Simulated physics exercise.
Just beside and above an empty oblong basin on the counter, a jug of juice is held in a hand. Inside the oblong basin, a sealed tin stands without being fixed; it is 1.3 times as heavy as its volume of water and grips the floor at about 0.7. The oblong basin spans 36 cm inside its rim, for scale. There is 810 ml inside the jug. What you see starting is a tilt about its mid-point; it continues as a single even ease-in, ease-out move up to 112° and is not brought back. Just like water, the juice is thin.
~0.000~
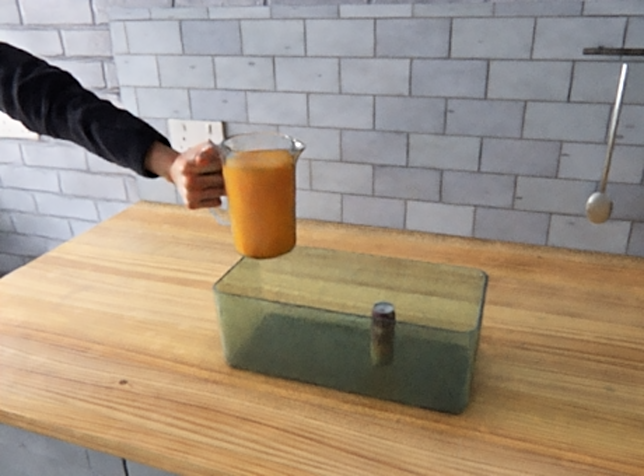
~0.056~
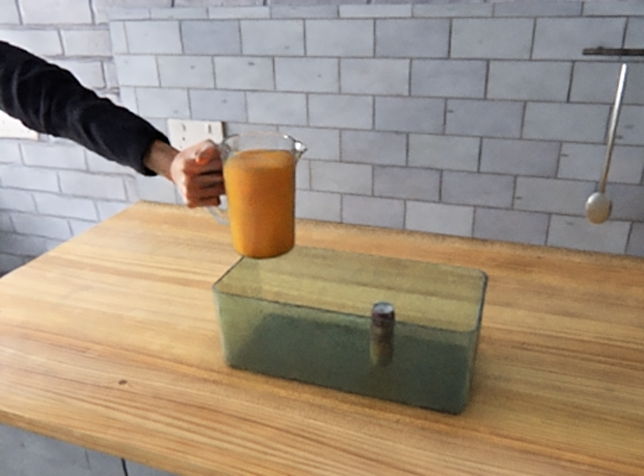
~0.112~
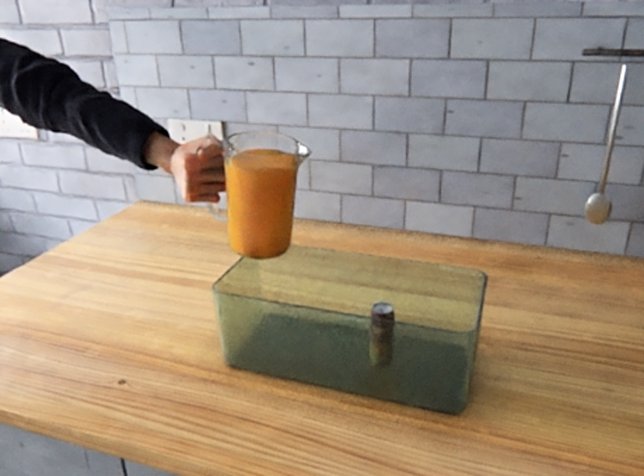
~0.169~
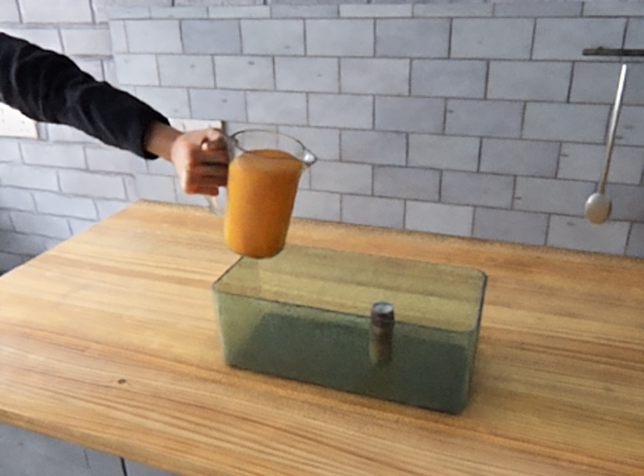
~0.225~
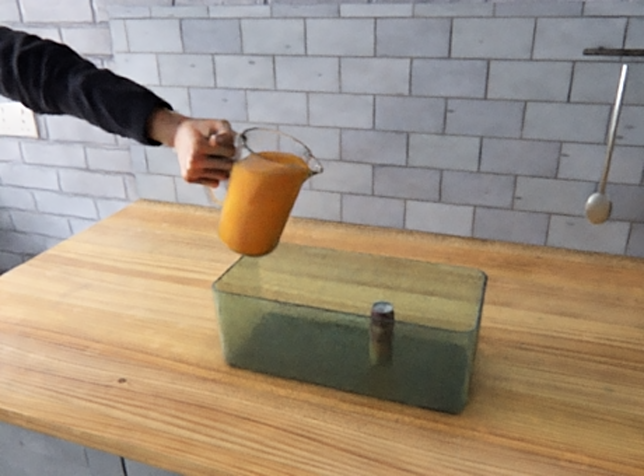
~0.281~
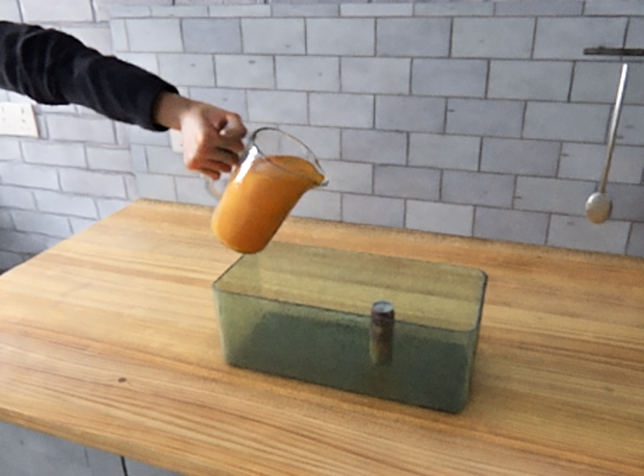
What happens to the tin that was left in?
It is knocked down.
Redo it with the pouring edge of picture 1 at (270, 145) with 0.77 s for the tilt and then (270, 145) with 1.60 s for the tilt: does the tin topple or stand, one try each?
In the first try it remains standing; in the second it remains standing.
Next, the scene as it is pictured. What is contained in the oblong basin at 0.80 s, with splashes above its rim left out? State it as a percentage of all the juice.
The share is close to 72 percent.
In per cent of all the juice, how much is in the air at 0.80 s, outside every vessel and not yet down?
Close to 10 in every hundred parts.
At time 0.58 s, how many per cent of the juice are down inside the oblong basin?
Fraction in basin: Approx. 18%.
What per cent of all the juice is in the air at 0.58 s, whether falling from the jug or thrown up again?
Estimate: About 16 % of all of it.
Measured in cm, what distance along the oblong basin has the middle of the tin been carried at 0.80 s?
The tin is about 2 cm from where it started.
Then, 0.58 s in, the tilt is 96° and 66 per cent is still to pour; the tin stands where it began.
Then, 0.80 s in, the tilt is 112° and 18 per cent is still to pour; the tin leans 10°.
Then, 1.02 s in, the tilt is 112° and 1 per cent is still to pour; the tin leans 35°.
Then, 1.27 s in, the tilt is 112° and 0 per cent is still to pour; the tin lies on its side.
Finally, the tin lies on its side.
